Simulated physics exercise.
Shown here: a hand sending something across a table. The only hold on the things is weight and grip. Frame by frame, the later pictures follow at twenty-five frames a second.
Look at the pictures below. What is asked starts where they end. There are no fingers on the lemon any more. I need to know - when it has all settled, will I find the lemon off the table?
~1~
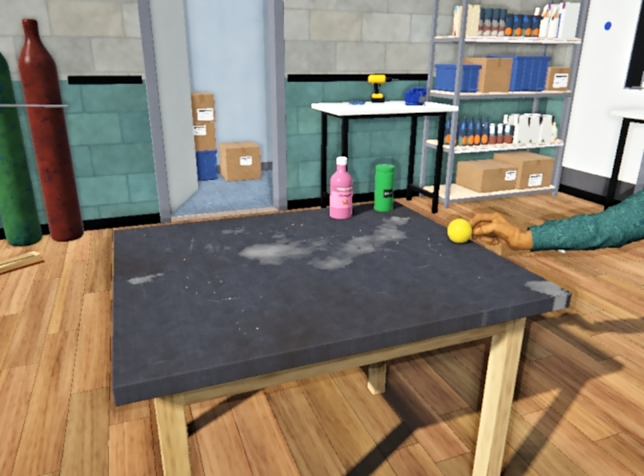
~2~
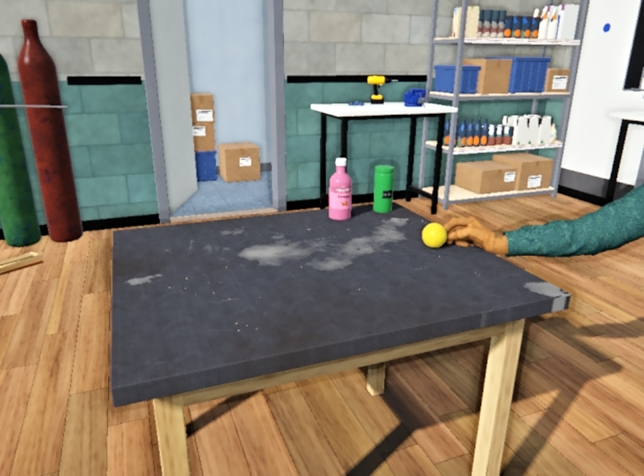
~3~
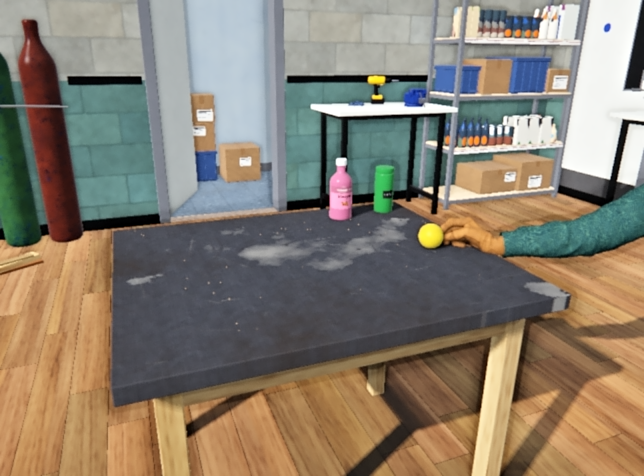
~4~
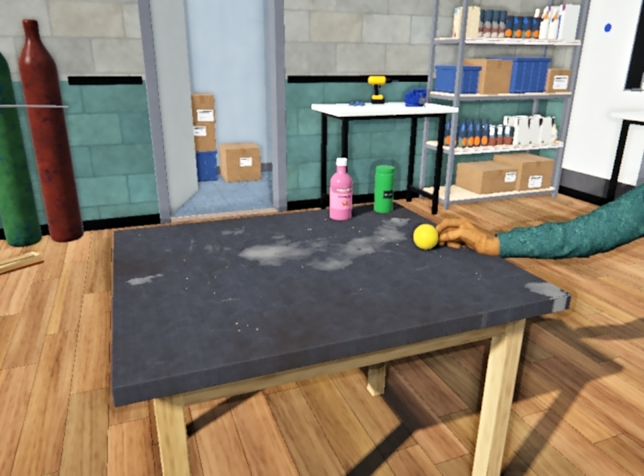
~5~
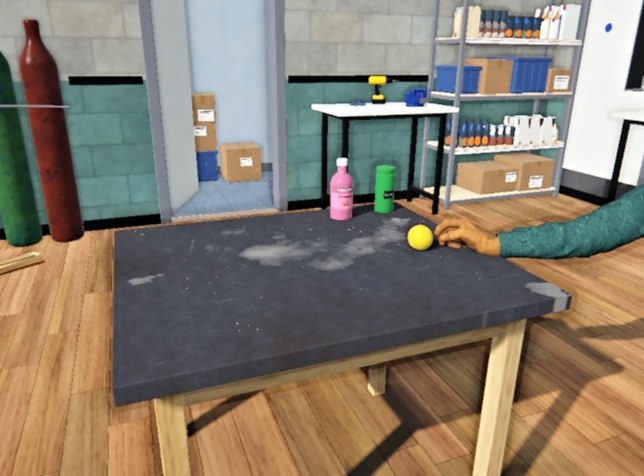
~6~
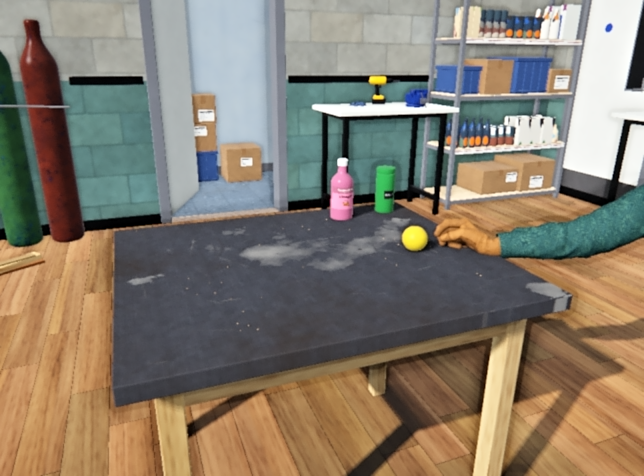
No, does not come off.
Then, 0.10 s after the last picture, yellow lemon rolled about its own width near (402, 240).
Then, 0.30 s after the last picture, yellow lemon rolled well along near (382, 243).
Then, 0.50 s after the last picture, yellow lemon rolled well along near (371, 245).
At rest, moved from the start, yellow lemon. Seen from the same camera at the end, yellow lemon near (369, 245).
